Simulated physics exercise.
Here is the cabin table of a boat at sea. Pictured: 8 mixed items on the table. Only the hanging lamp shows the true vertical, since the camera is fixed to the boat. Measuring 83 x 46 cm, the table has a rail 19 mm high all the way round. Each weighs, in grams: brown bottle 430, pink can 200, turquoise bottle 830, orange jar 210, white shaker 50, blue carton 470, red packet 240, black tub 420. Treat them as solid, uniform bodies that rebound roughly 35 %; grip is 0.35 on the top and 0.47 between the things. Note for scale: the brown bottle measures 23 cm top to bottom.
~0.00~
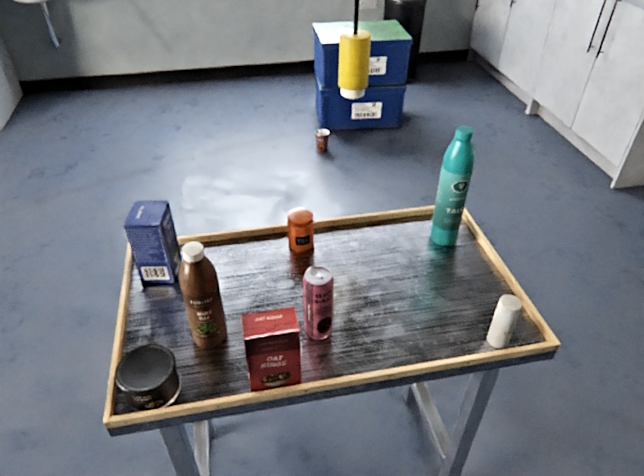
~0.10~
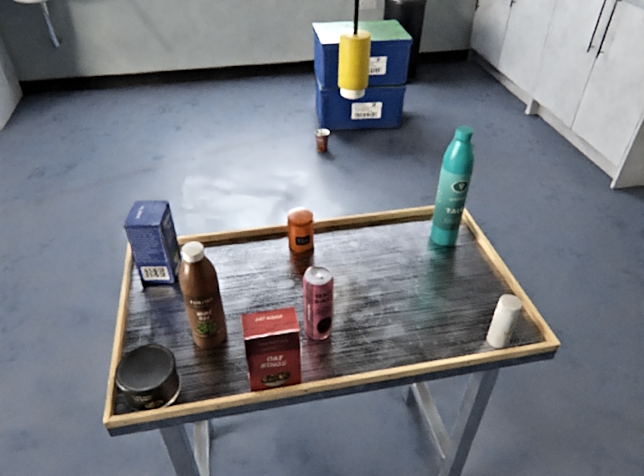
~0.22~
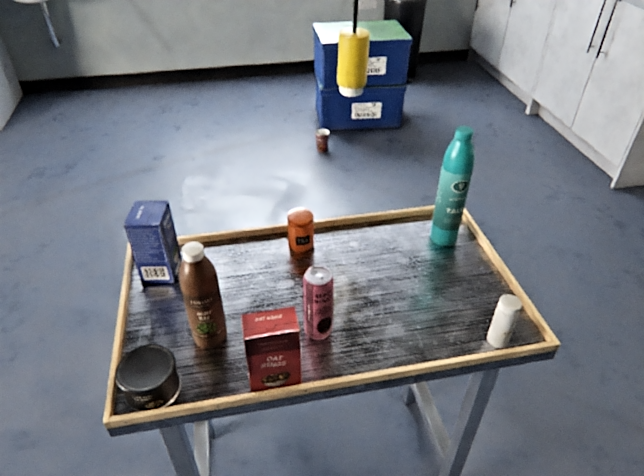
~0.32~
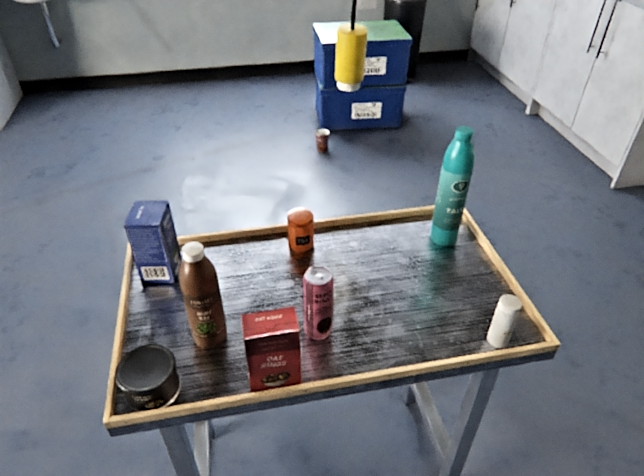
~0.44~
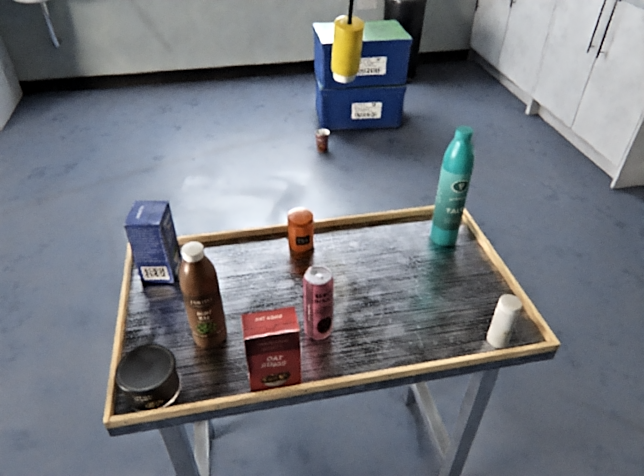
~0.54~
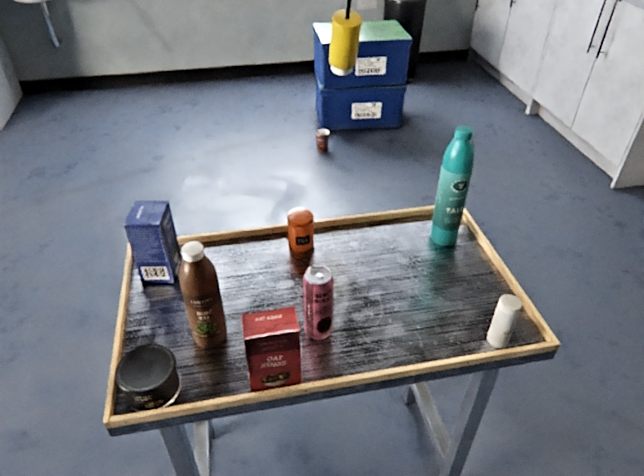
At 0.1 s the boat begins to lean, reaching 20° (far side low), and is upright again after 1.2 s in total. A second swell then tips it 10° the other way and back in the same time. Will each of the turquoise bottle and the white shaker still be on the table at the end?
Turquoise bottle: No, white shaker: Yes.
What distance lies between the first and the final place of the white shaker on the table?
I'd put it at about 0 centimetres.
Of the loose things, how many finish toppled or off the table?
I get 2.
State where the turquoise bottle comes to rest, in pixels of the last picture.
About (384, 340).
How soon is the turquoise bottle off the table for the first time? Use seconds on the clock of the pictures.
About 0.9 seconds.
After 1.04 s, heel 8°, far side down; turquoise bottle now off the table; brown bottle 17° off its base.
After 1.34 s, boat level; brown bottle on its side.
After 1.74 s, heel 8°, near side down; brown bottle on its side.
In the end (3.0 s), off the table, turquoise bottle; toppled on the table, brown bottle; the other 6 under 5 cm from the start. In the last view, turquoise bottle near (384, 340), white shaker near (503, 321).
